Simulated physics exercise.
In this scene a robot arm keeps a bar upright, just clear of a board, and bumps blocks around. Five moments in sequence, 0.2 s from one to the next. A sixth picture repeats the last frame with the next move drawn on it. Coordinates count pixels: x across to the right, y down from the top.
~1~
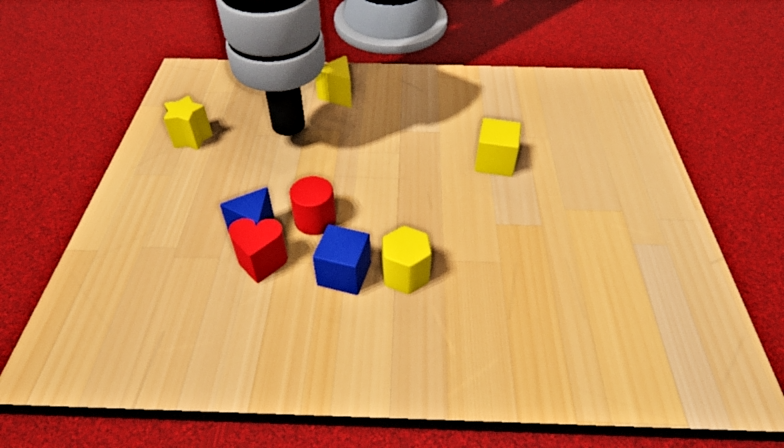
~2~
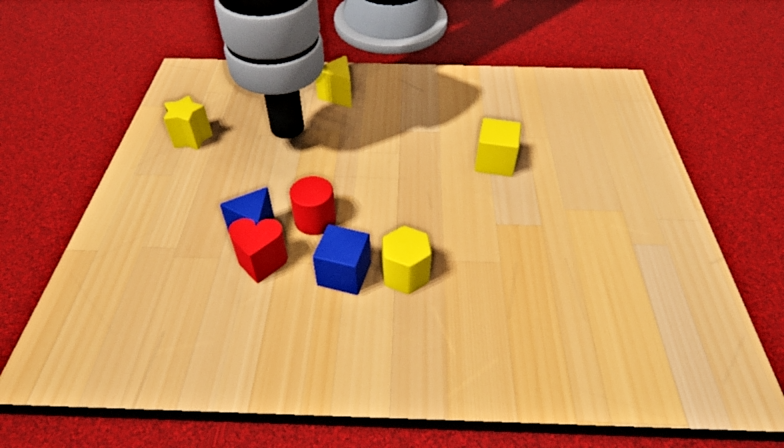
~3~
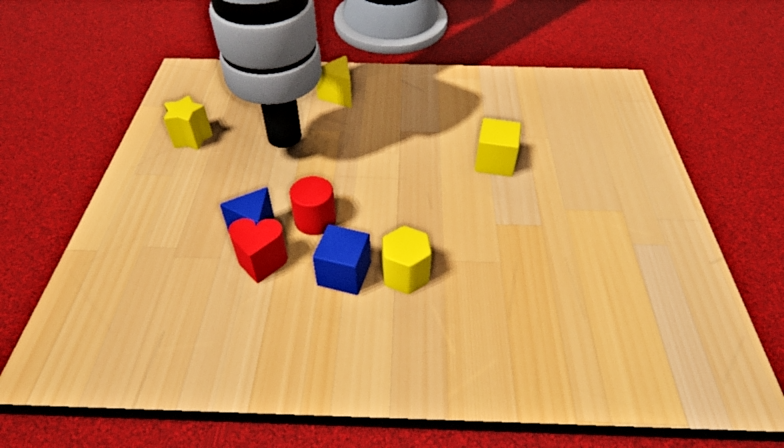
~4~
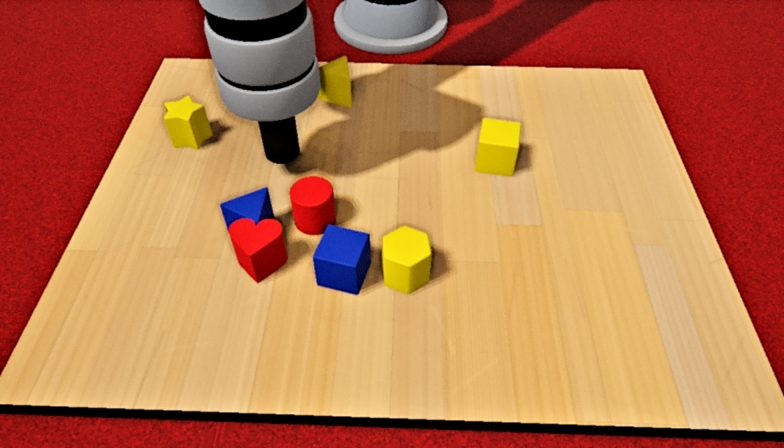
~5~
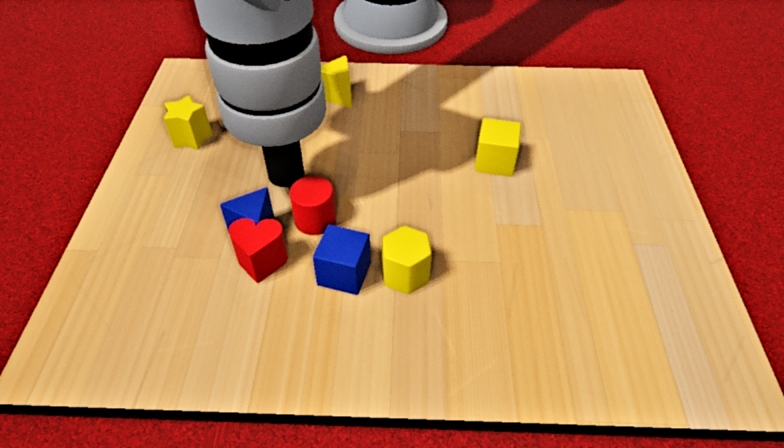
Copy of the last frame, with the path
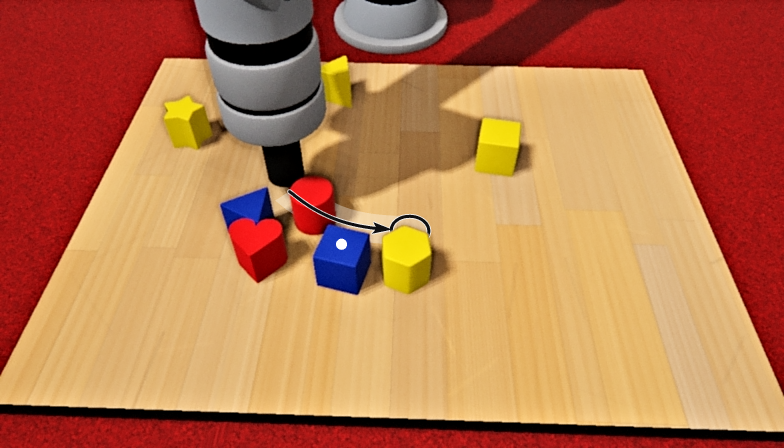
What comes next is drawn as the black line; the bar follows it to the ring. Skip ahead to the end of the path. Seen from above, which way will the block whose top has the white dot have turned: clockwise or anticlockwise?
That block twists counter-clockwise.
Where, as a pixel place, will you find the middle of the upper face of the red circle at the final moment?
My best guess is (355, 228).
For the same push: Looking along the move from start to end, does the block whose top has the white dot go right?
Answer: Yes.
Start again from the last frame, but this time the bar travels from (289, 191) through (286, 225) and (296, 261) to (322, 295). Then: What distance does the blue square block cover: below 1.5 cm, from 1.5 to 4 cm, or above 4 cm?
It's set to move 1.5-4 cm.
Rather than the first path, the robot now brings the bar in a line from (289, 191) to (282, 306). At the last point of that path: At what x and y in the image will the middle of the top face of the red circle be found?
In the picture, it is at (323, 207).
The drawn path runs from (289, 191) through (321, 213) and (363, 227) to (410, 230); the dot is on the blue square block.
The first path, step by step. One third of the way, bar (319, 197); red circle (332, 211); blue square block (343, 248).
Two thirds of the way, bar (363, 211); red circle (353, 228); blue square block (341, 266), turned 20° anticlockwise.
At the end, bar (411, 214); red circle (355, 228); blue square block (341, 266), turned 20° anticlockwise; yellow hexagonal block not moved.
